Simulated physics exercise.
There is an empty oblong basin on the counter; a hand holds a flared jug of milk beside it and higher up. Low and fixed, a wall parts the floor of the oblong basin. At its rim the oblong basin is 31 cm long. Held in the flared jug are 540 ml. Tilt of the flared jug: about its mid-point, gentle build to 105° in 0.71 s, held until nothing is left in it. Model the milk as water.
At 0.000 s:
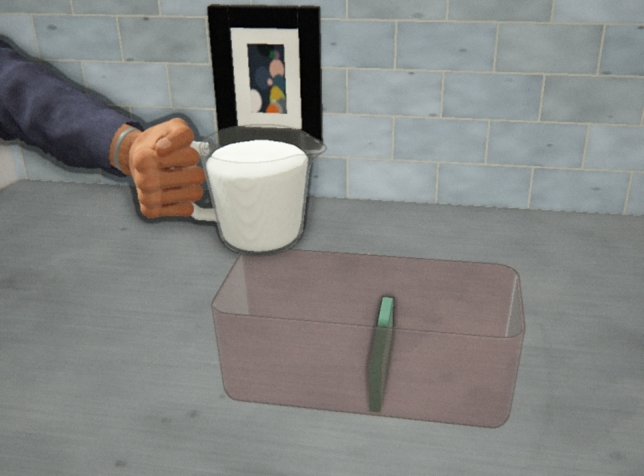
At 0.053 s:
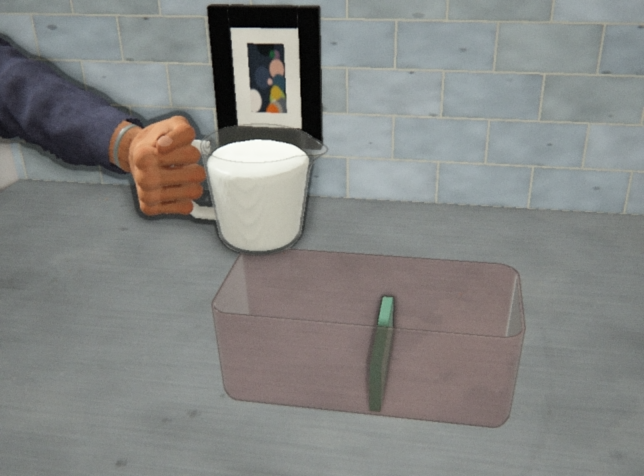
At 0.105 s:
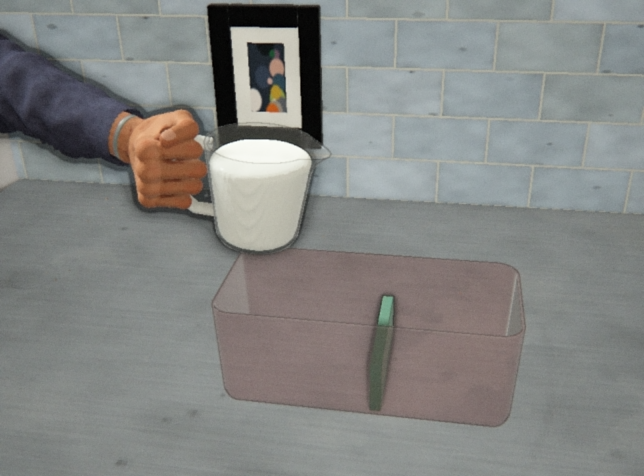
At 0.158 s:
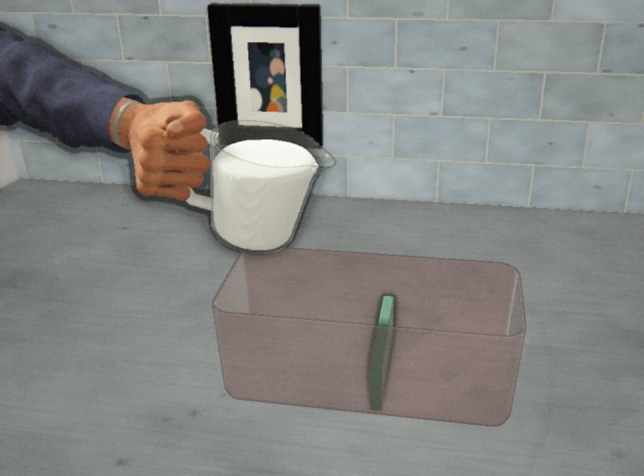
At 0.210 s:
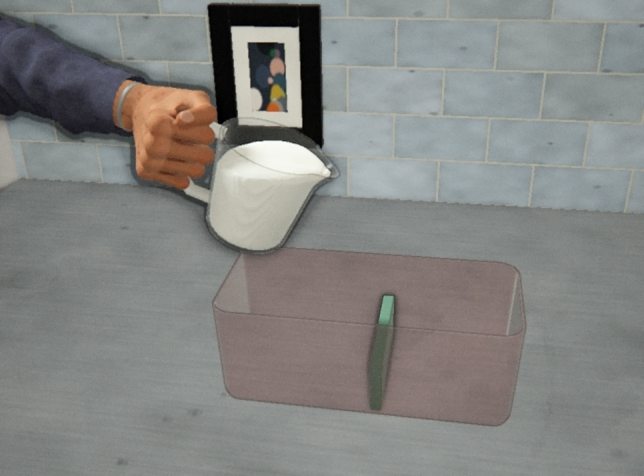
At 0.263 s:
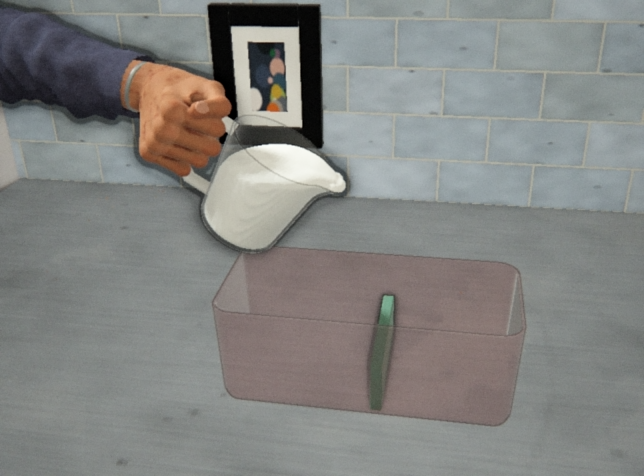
On a grey counter, a hand gradually tilting a jug of milk rightward above a clear pinkish basin with a green divider.
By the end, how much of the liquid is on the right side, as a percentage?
Around 22 percent.
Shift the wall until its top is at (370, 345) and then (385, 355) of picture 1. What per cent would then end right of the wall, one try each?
55 per cent first, 30 per cent second.
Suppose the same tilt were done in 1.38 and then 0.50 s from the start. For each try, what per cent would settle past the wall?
It comes to 40 per cent, and then 15 per cent.
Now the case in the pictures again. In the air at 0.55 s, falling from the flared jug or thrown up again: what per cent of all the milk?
Around 20 percent.
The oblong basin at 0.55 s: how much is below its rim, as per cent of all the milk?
Around 32 percent.
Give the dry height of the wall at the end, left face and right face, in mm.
Left about 42 mm, while the right is about 54 mm.
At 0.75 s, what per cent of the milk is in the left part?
I'd put it at close to 66 %.
Then, 0.55 s in, the tilt is 92° and 48 per cent is still to pour, 15 is left of the wall and 17 right of it.
Then, 0.75 s in, the tilt is 105° and 7 per cent is still to pour, 66 is left of the wall and 21 right of it.
Then, 0.97 s in, the tilt is 105° and 0 per cent is still to pour, 76 is left of the wall and 21 right of it.
Then, 1.21 s in, the tilt is 105° and 0 per cent is still to pour, 76 is left of the wall and 22 right of it.
Finally, 76 per cent lies left of the wall, 22 right of it and 2 outside.
